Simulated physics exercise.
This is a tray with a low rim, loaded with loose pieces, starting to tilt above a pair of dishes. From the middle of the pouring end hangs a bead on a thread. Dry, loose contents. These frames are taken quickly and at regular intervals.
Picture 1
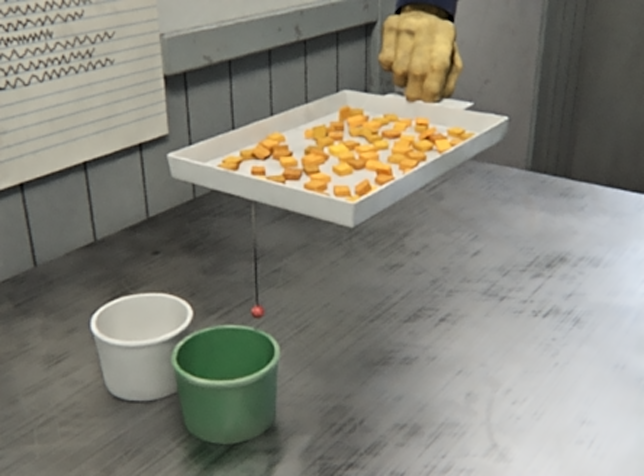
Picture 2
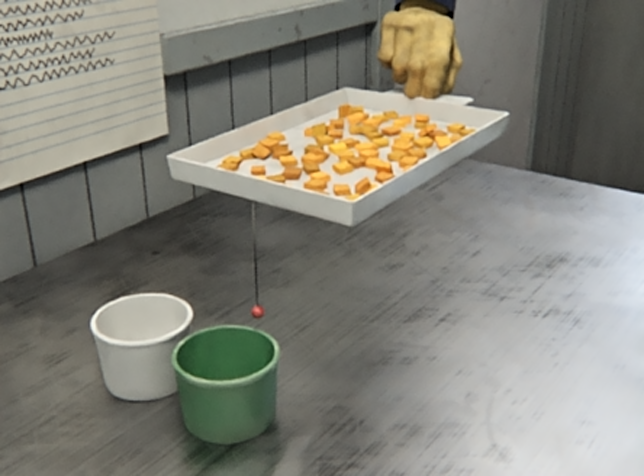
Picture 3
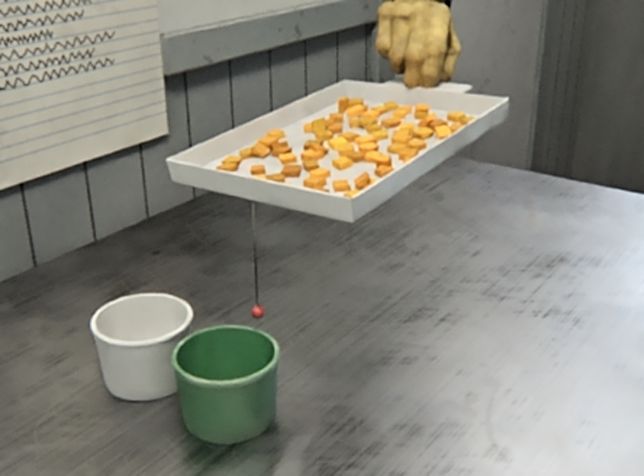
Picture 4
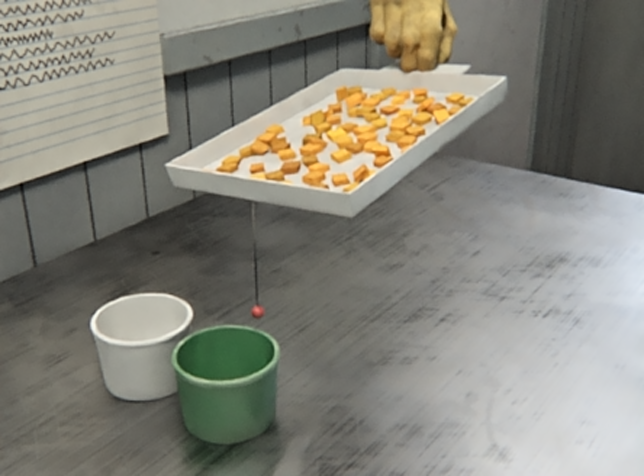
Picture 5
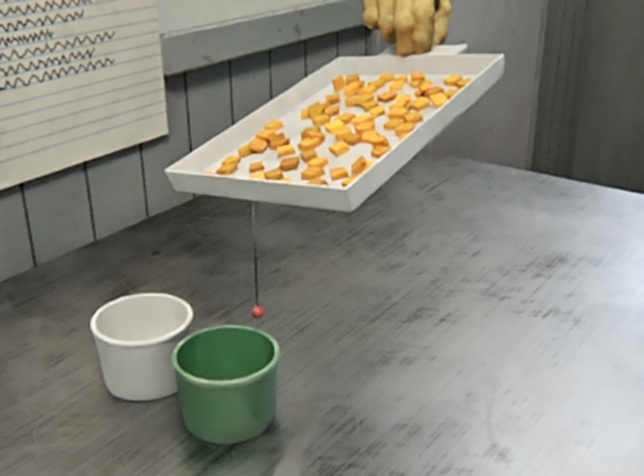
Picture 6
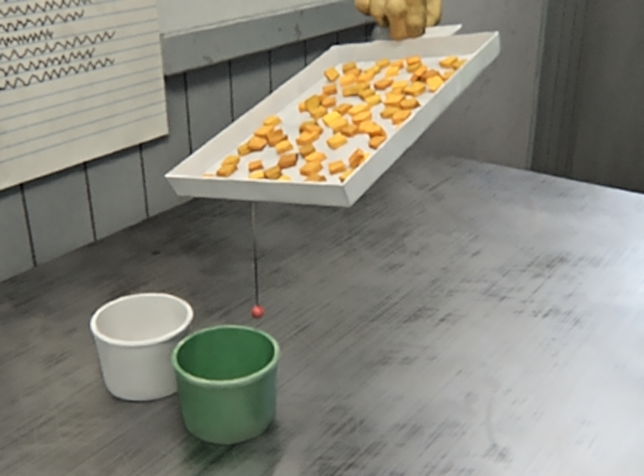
A white, low-rimmed tray of small orange crackers hangs over a dark, streaked tabletop, seen from slightly above, with grey panelling and a lined sheet behind. A tan gloved hand grips its far end, while a red bead dangles on a thread beneath the near end, beside a white dish and a green one. The hand lifts the far end gradually, steepening the tray, while the camera stays still.
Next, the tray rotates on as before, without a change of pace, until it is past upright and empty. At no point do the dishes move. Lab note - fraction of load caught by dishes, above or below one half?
I expect most of the load to be wasted.
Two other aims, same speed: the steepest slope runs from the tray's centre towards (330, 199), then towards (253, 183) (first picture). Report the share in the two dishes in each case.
Roughly 10 percent first and 70 percent second.
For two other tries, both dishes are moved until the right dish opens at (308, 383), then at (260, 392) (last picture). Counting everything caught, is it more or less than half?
First try: A minority; second try: A minority.
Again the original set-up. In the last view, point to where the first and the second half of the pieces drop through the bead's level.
I'd place the first part at (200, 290) and the rest at (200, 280).
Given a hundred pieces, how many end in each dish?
Left 10 per cent, right 0 per cent.
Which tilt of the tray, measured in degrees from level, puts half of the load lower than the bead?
Close to 110 degrees, I reckon.
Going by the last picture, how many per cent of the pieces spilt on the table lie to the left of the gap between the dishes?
I'd put it at around 20 per cent.
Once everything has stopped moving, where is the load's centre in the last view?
Around (214, 350).
Soon after the last picture, tray tipped steeply; all on the tray.
A little later, tray tipped right over; nearly all on the tray; a stray few in the left dish; a small part outside both; a stray few in the air.
Later still, tray tipped past a quarter turn; a small part in the left dish; most outside both.
At rest, tray tipped past a quarter turn; none in the right dish; a small part in the left dish; most outside both.
